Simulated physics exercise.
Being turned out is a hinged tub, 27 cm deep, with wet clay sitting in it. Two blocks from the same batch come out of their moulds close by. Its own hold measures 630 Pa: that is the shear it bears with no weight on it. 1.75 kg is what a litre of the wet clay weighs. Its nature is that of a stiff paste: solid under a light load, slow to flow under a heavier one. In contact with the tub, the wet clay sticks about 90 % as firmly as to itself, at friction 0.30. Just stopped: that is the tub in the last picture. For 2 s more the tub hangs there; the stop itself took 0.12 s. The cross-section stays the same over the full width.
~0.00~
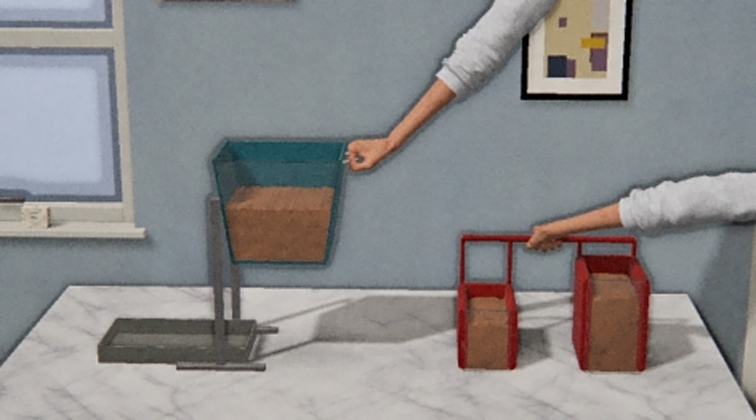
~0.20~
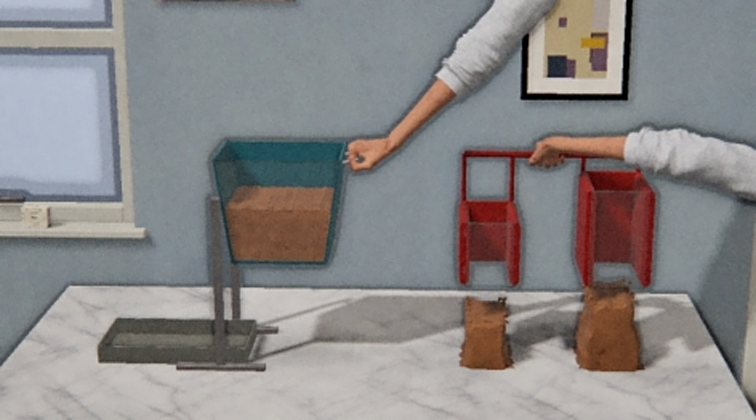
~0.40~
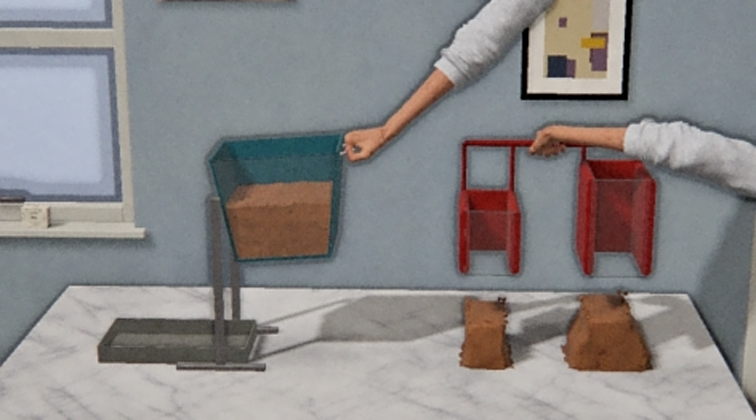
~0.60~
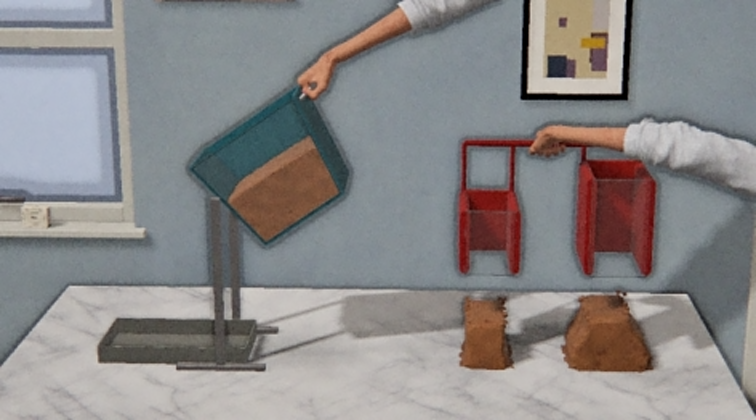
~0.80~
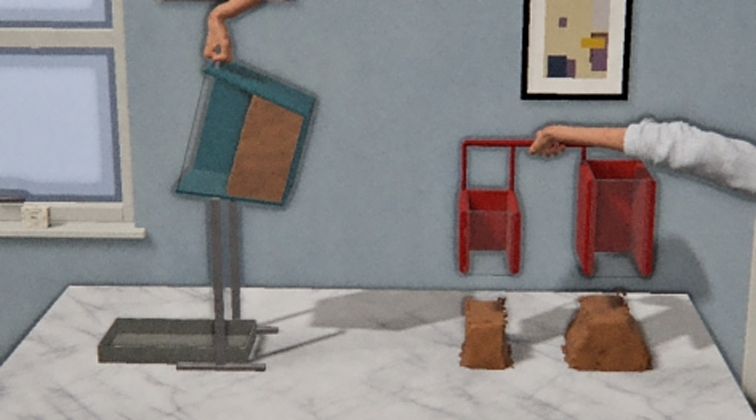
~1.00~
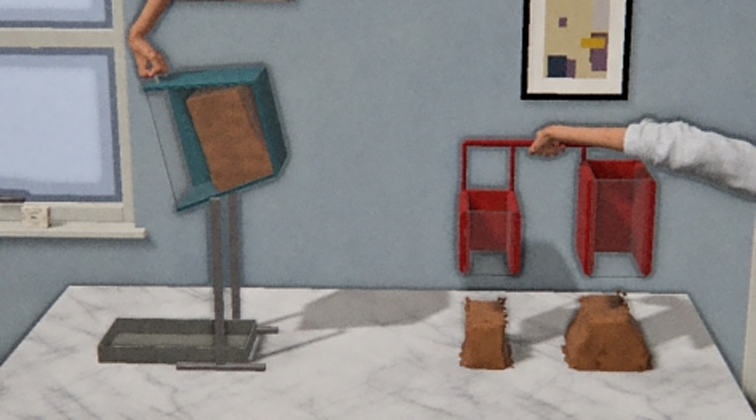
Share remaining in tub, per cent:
Near 41 percent.
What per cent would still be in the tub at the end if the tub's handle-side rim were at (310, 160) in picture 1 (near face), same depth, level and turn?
That would leave about 40 % in the tub.
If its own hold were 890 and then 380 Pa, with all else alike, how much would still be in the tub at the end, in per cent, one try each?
You'd see 40 percent the first time and 30 percent the second.
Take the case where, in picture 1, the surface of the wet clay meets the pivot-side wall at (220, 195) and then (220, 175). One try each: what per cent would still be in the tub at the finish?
The first fill leaves 30 % in the tub and the second leaves 25 %.
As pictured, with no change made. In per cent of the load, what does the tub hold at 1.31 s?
Around 45 per cent.
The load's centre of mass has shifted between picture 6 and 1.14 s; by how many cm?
The distance comes to some 9 cm.
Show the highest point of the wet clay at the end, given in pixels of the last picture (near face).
Looking at the last picture, I'd put it at about (235, 157).
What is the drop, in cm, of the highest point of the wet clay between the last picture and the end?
17 cm.
By 1.14 s, the tub is at 102 degrees and holds 98 %.
By 1.31 s, the tub is at 102 degrees and holds 46 %.
By 1.48 s, the tub is at 102 degrees and holds 42 %.
By 1.65 s, the tub is at 102 degrees and holds 42 %.
By 3.00 s, at the end, the tub is at 102 degrees and holds 41 %.
